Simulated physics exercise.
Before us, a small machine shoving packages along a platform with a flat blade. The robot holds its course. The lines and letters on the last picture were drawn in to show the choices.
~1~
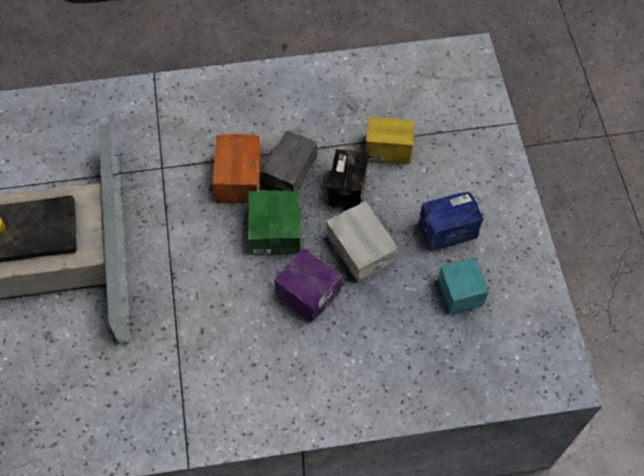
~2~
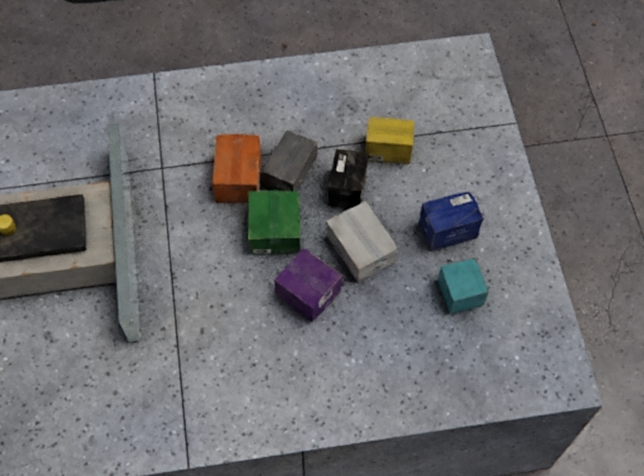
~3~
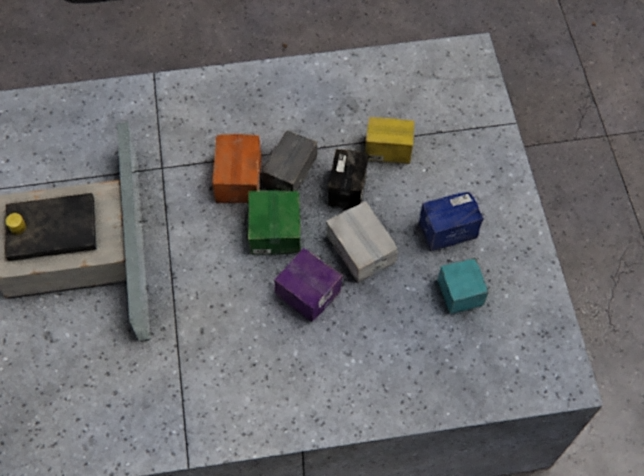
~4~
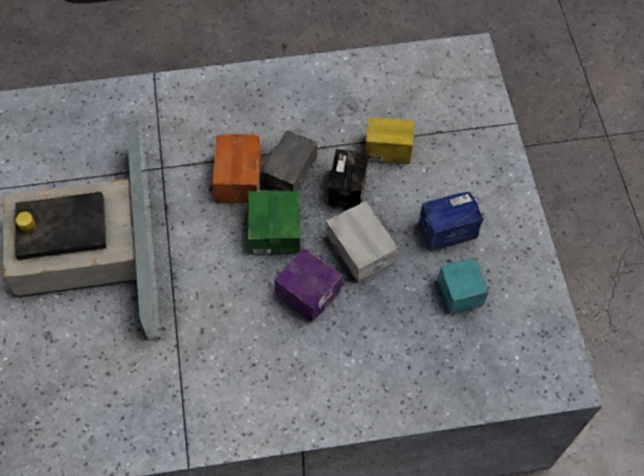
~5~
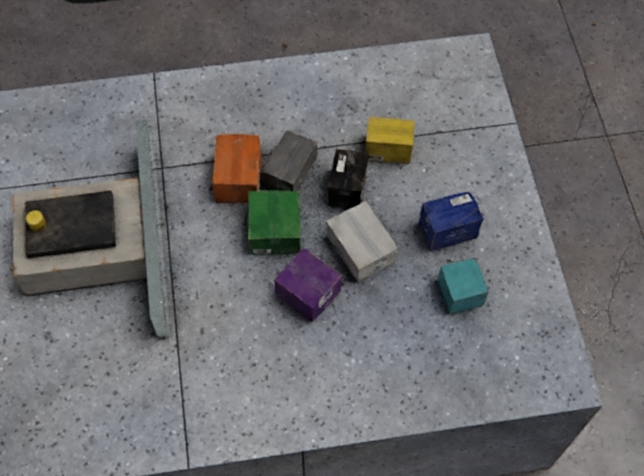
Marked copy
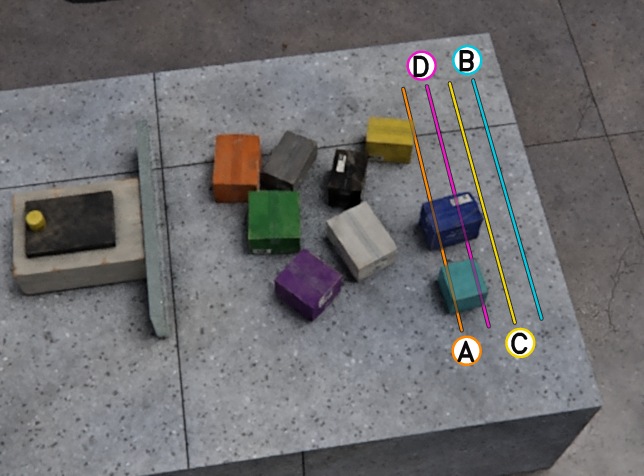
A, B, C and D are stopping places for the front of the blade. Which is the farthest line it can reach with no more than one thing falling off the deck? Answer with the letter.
It can go as far as A.
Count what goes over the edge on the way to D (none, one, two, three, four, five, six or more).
Two.
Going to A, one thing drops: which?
The blue parcel.
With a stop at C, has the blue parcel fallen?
Yes.
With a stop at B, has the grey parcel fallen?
Yes.
On the copy, A at (430, 201); B at (505, 191); C at (480, 195); D at (456, 198).
On A. First, robot (181, 208); grey parcel (312, 159); orange parcel (274, 163).
Then, robot (283, 195); blue parcel (484, 219); yellow box (443, 130).
Finally, robot (362, 185); blue parcel over the edge; yellow box (515, 120); one fallen.
By contrast, B drops six; C drops six; D drops two.
